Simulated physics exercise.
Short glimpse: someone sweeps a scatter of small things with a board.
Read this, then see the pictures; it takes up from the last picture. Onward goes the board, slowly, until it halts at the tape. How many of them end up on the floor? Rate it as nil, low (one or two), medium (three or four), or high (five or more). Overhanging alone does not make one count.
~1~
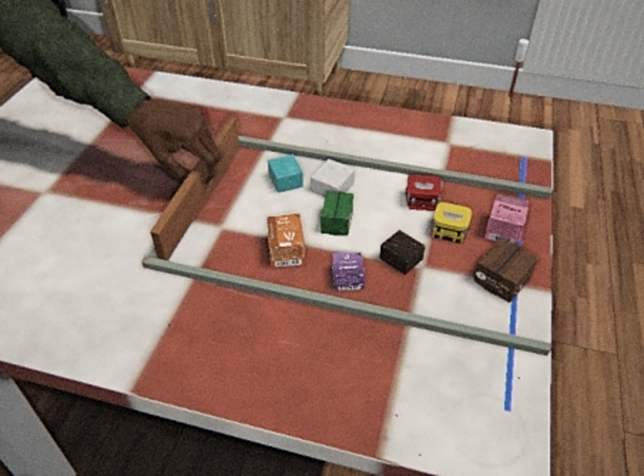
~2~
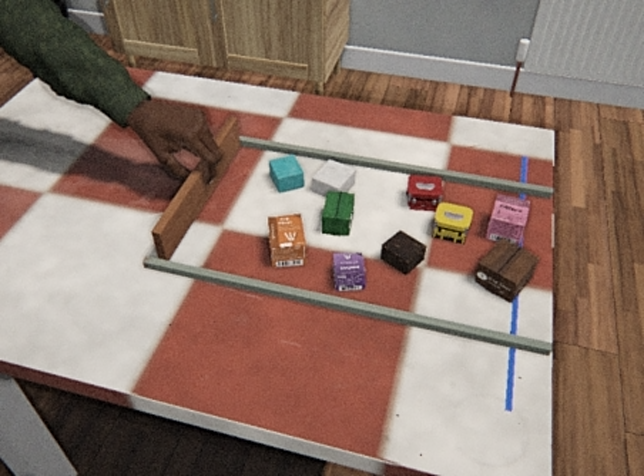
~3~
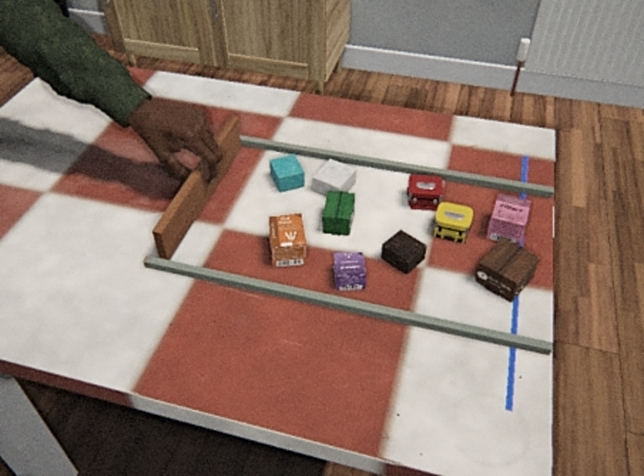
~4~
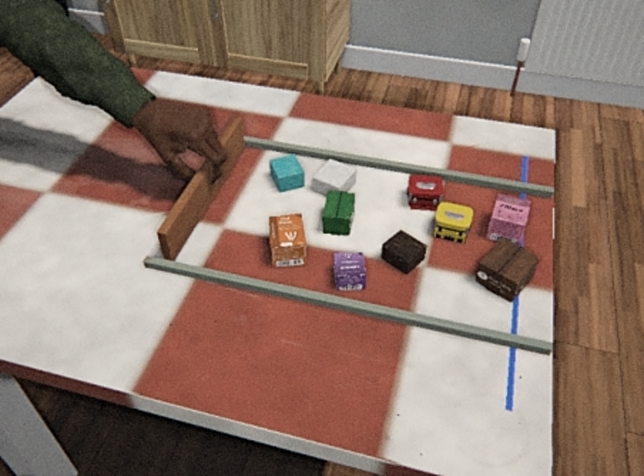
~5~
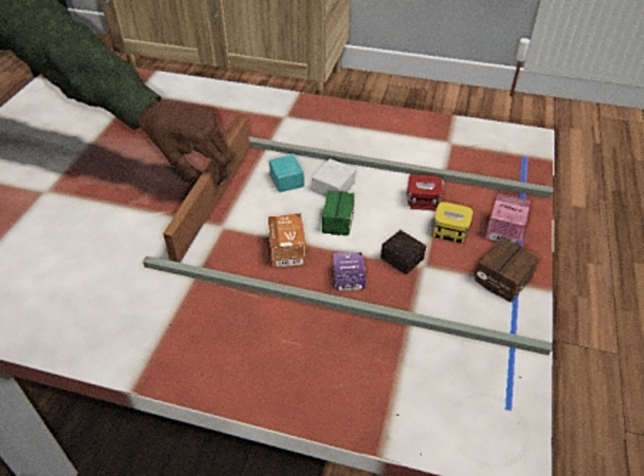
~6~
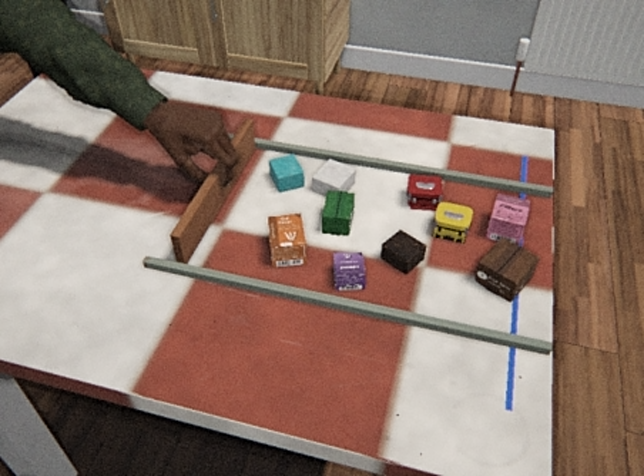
High, five or more.
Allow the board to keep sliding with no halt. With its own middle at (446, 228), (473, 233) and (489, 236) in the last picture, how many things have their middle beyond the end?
Going through the three places, I get 0, 3 and 3.
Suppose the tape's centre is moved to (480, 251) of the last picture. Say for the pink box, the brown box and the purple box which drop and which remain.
Pink box goes off, brown box goes off, purple box stays put.
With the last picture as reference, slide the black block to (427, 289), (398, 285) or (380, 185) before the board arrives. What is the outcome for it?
Try by try, it drops away, then drops away, then drops away.
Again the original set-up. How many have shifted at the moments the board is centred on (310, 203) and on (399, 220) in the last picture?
Answer - first 3, then 8.
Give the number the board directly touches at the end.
Contact count: 3.
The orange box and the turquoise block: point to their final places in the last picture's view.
I'd say approximately (538, 294) and then (537, 223).
A little later, none off yet; brown box at rest near (506, 270); pink box at rest near (508, 219); yellow case at rest near (452, 223).
Next, none off yet; brown box shifted about its own width near (552, 284); pink box shifted about its own width near (556, 238); yellow case shifted well along near (511, 235).
When it is over, the number that fall off is five or more; down, white block, purple box, black block, red case, yellow case, pink box and brown box.
